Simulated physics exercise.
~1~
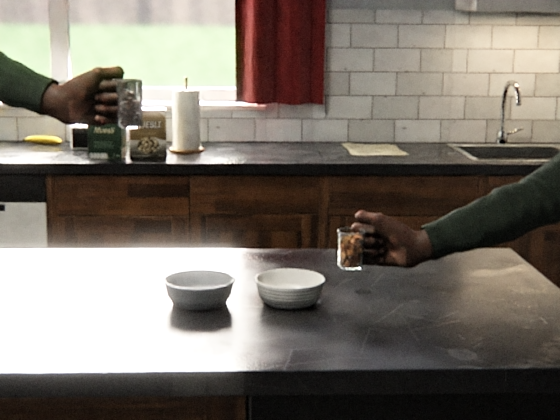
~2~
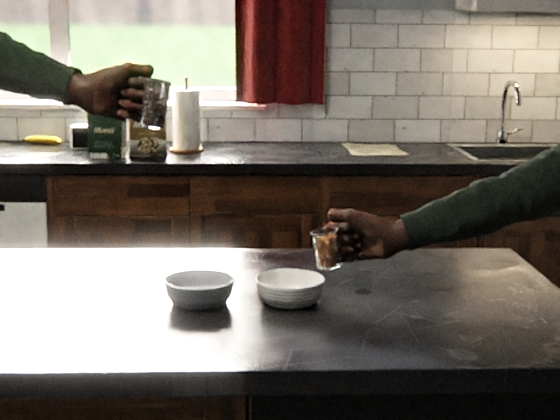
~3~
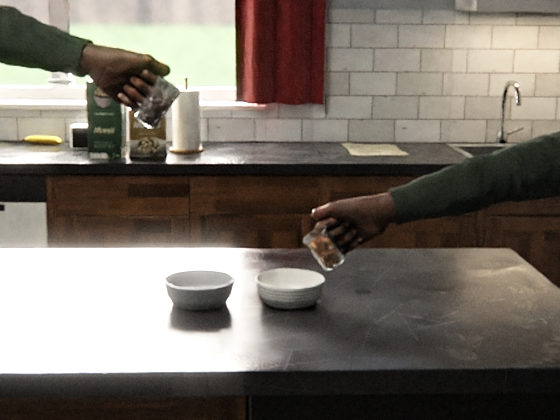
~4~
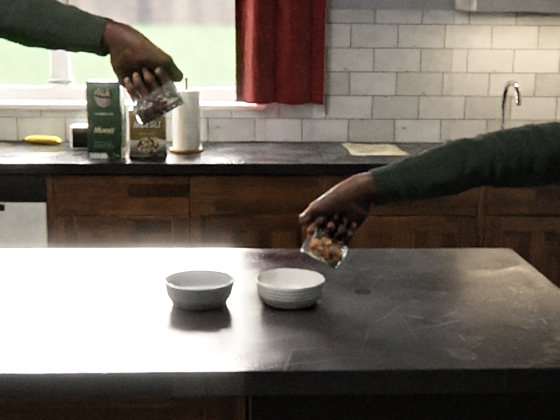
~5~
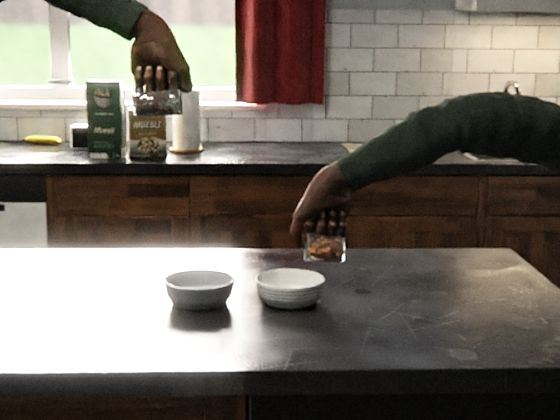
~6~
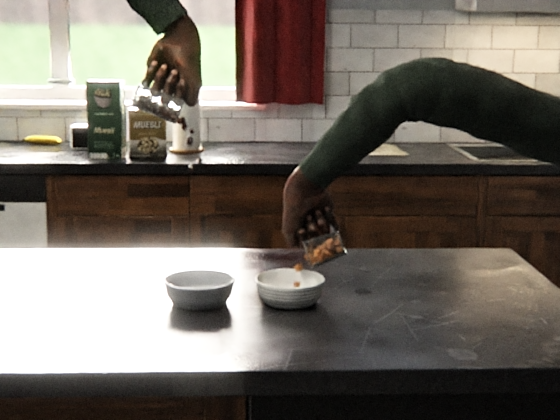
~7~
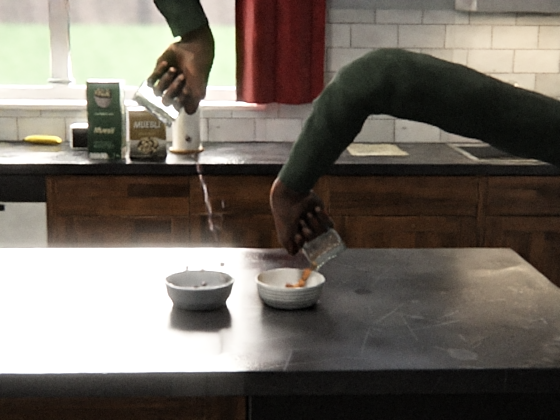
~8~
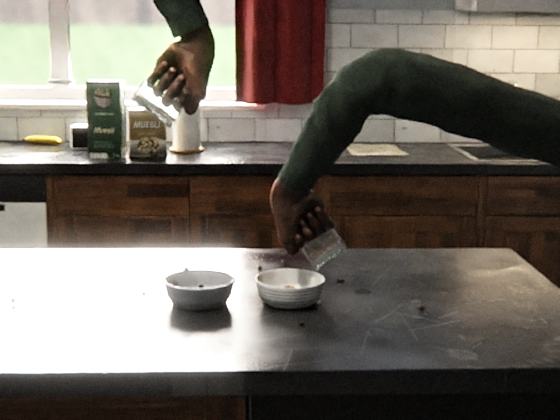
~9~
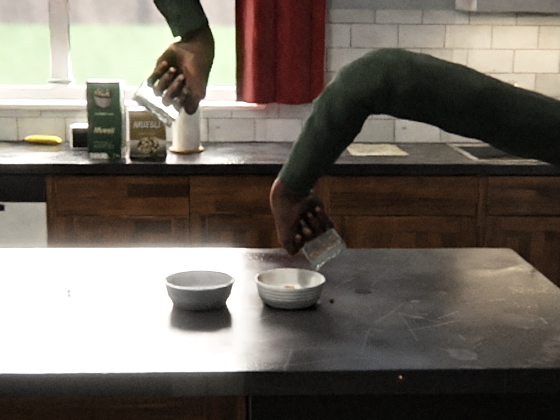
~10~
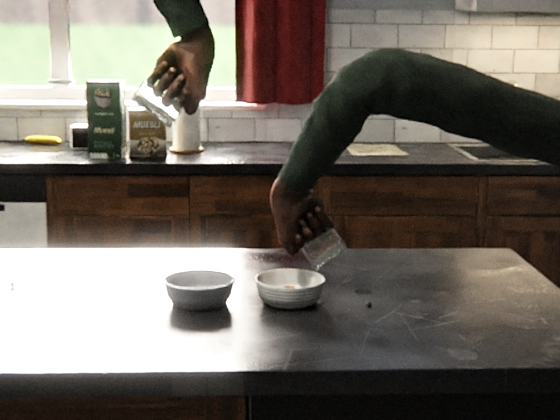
Two dark-sleeved arms reach into a kitchen from opposite sides, each hand holding a small clear cup, seen from straight in front of a dark counter. Two pale grey bowls sit side by side on it, with a red curtain, green and brown cartons and white tiles behind. The left cup is held high, while the right one, with orange pieces, stays low. Both hands move inward and tip the cups until they are upside down. The right cup's pieces drop into its bowl, while the left stream falls farther, and some pieces bounce out, leaving most in the dish.
